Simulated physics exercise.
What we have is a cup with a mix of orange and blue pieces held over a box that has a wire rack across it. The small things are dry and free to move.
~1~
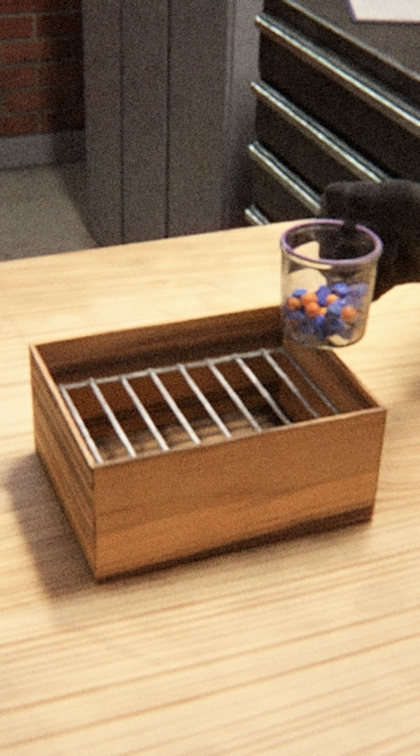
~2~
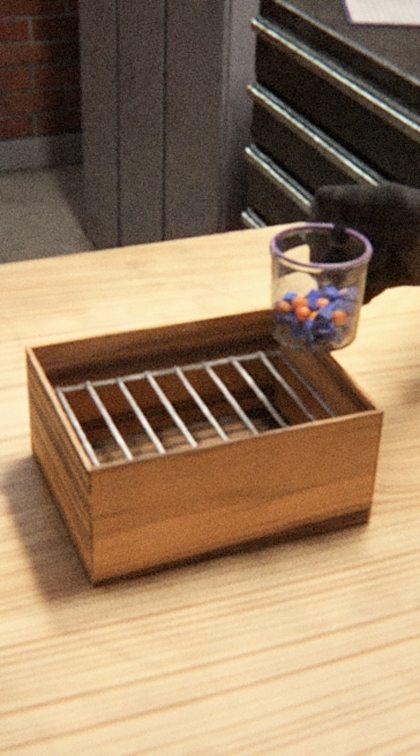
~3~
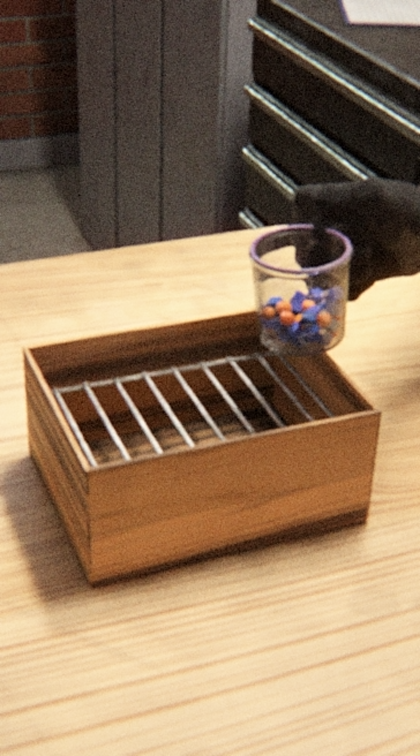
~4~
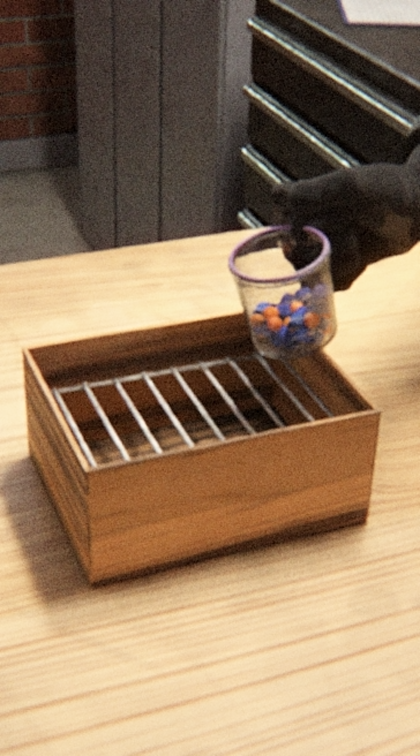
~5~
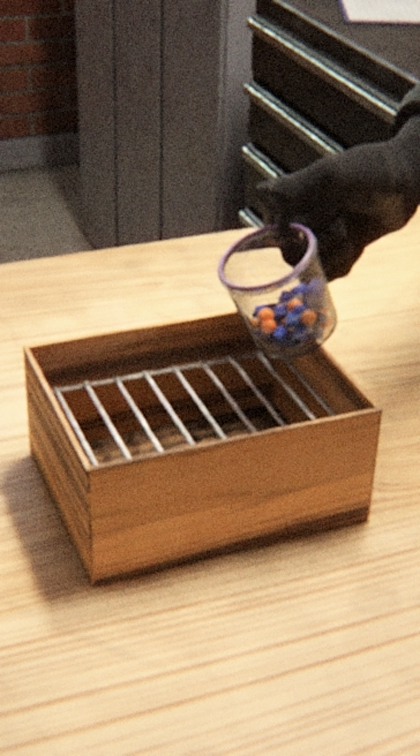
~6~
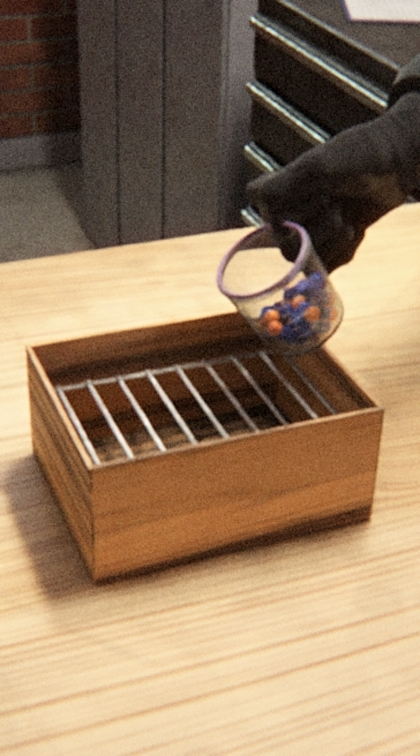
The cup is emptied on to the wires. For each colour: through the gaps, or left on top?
Here the orange bits fall between the wires, and the blue bits fall between the wires.
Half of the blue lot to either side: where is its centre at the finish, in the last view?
Around (210, 466).
Then, 0.45 s on from there, orange ones, the whole lot in the cup; blue ones, the whole lot in the cup.
Then, 0.92 s on from there, orange ones, the whole lot in the cup; blue ones, the whole lot in the cup.
Then, 1.49 s on from there, orange ones, near a quarter on or over the wires, the bulk under the rack; blue ones, a little on or over the wires, all but a few under the rack.
In the end, orange ones, the whole lot under the rack; blue ones, the whole lot under the rack.
